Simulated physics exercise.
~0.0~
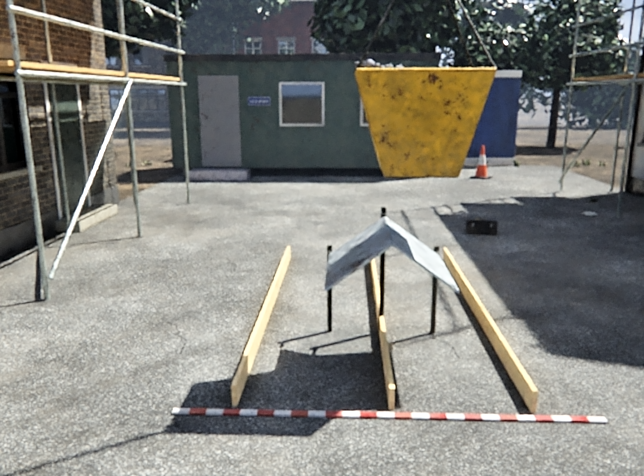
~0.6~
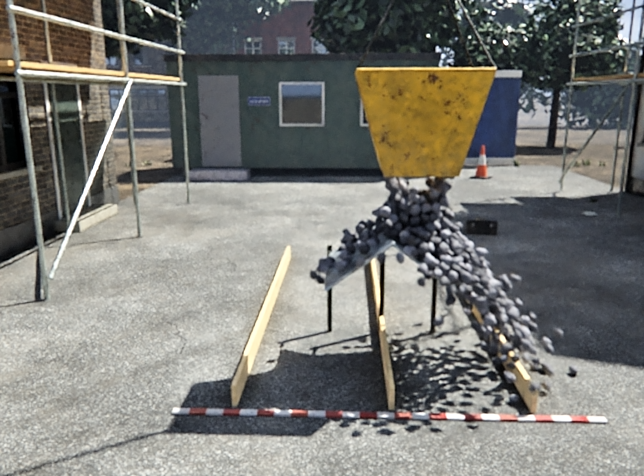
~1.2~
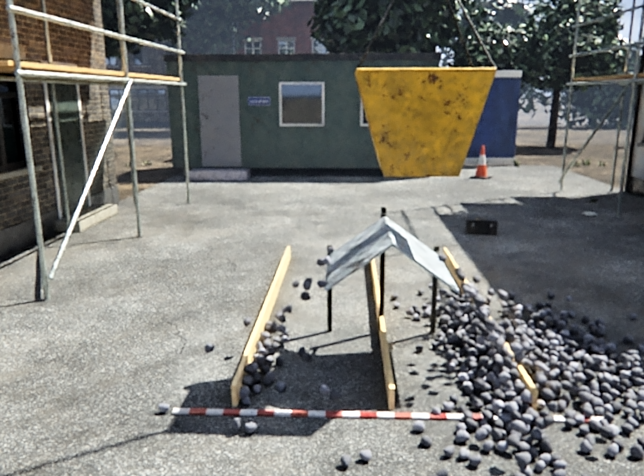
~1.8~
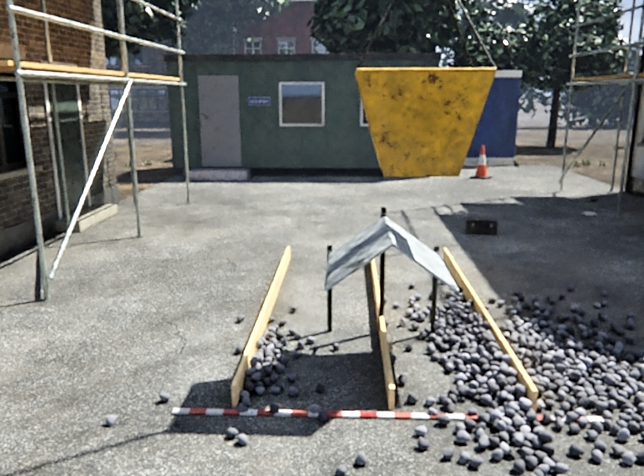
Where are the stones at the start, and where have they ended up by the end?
At the start the stones are up in the yellow skip. By the end they lie on the ground below, mostly in the right bay and to the right of it, with a small share in the left bay.
